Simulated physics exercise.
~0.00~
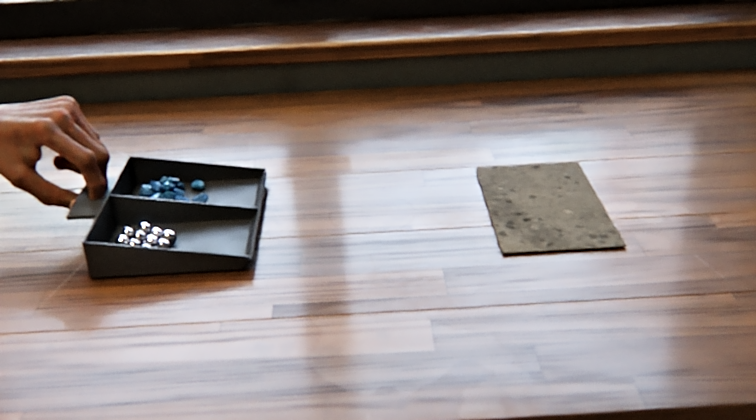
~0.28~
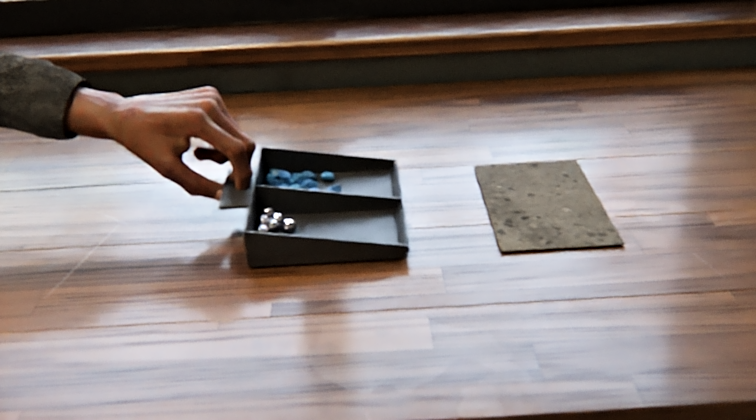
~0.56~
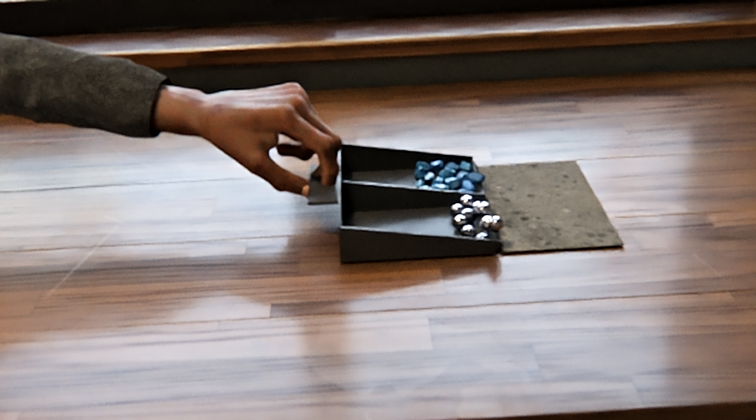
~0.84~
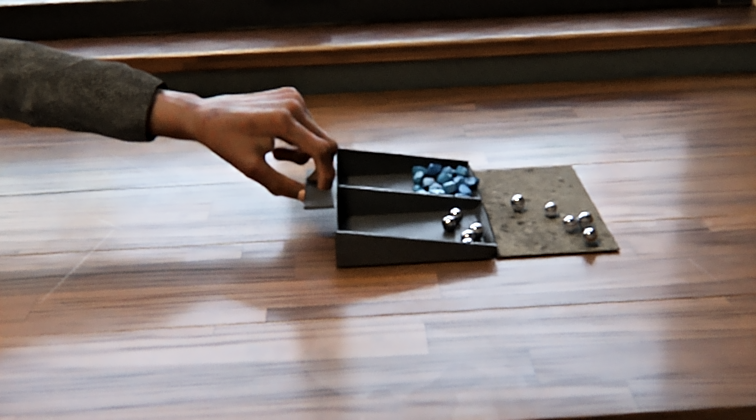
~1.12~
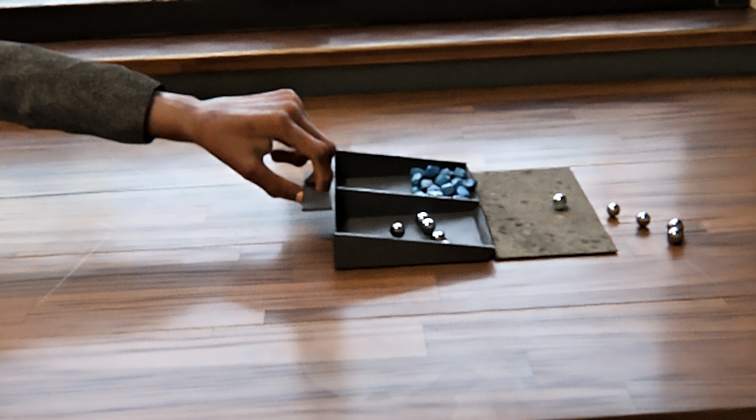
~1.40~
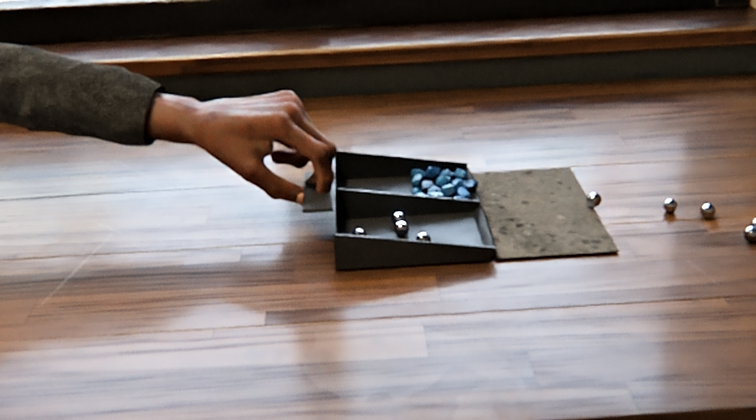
A hand pushing a divided black tray right against a slab, some silver balls rolling out while blue stones stay inside.
